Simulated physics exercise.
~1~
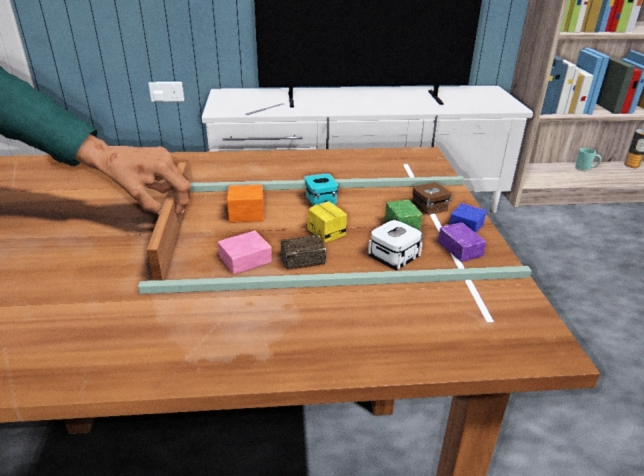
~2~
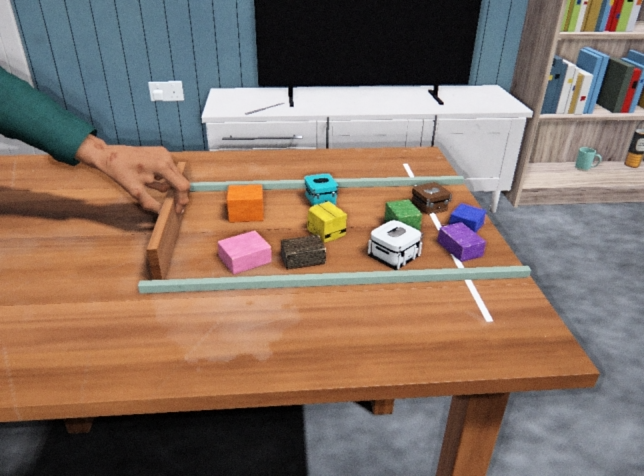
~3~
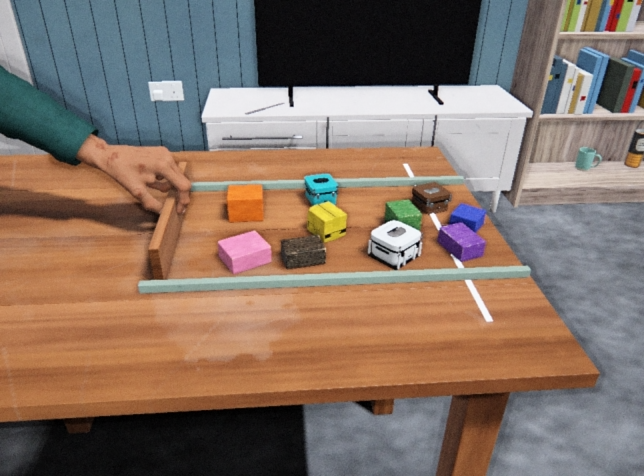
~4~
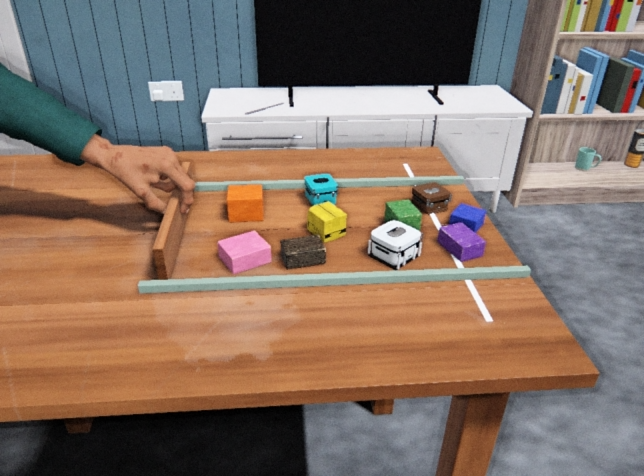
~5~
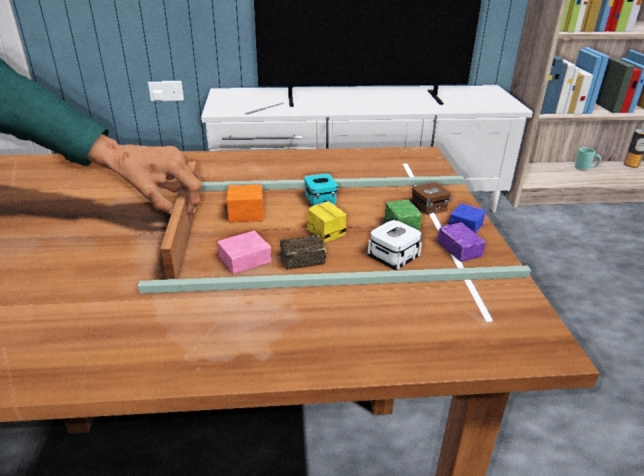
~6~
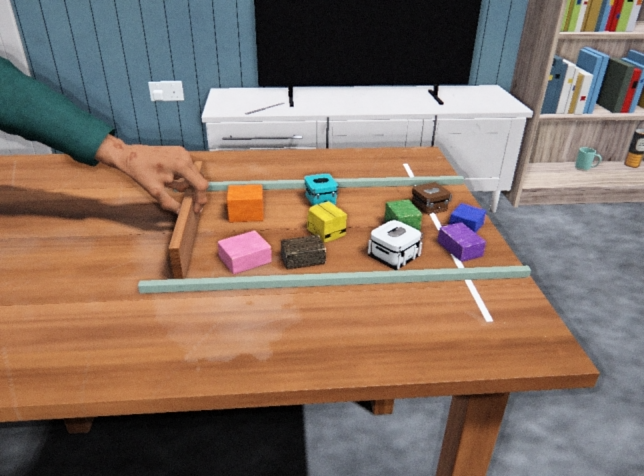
A hand held a wooden board upright on a table between two pale green strips, then slid it slightly right toward the scattered colorful blocks and small cases, which all stayed still.
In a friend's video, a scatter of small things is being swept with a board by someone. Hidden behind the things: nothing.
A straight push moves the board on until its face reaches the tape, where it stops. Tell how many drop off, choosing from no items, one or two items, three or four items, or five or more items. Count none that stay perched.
Well, what drops off the end works out to three or four of them.
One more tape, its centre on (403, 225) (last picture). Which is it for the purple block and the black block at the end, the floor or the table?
The purple block drops off, the black block holds on.
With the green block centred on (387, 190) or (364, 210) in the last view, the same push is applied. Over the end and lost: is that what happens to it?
In turn it holds its place, then holds its place.
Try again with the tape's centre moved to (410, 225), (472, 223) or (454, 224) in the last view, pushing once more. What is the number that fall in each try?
Counts per try, in order: 2 / 6 / 5.
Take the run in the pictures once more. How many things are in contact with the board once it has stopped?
Number in contact with it: 4.
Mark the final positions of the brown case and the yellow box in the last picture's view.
Final centres, in order: Near (476, 198), near (455, 221).
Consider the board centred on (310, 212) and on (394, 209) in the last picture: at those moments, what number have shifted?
6 at one spot and 9 at the other.
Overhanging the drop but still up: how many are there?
2, I think.
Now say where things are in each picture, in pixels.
The first frame shows blue block (468, 219); purple block (461, 242); brown case (431, 199); board (172, 216); tape (438, 224).
The second frame shows purple block (461, 241); green block (403, 218).
The third frame shows brown case (431, 199); turquoise case (321, 191).
The fourth frame shows blue block (467, 219); white case (395, 244).
The fifth frame shows purple block (461, 241); pink block (244, 252).
The sixth frame shows blue block (467, 219); purple block (461, 241); brown case (431, 199); board (190, 215); tape (438, 224).
Soon after, none off yet; blue block at rest near (467, 219); purple block at rest near (461, 241); brown case at rest near (431, 199).
Then, none off yet; blue block at rest near (468, 219); purple block moved about its own width near (501, 240); brown case at rest near (431, 199).
At rest, the number that fall off is three or four; fallen, white case, purple block and blue block.
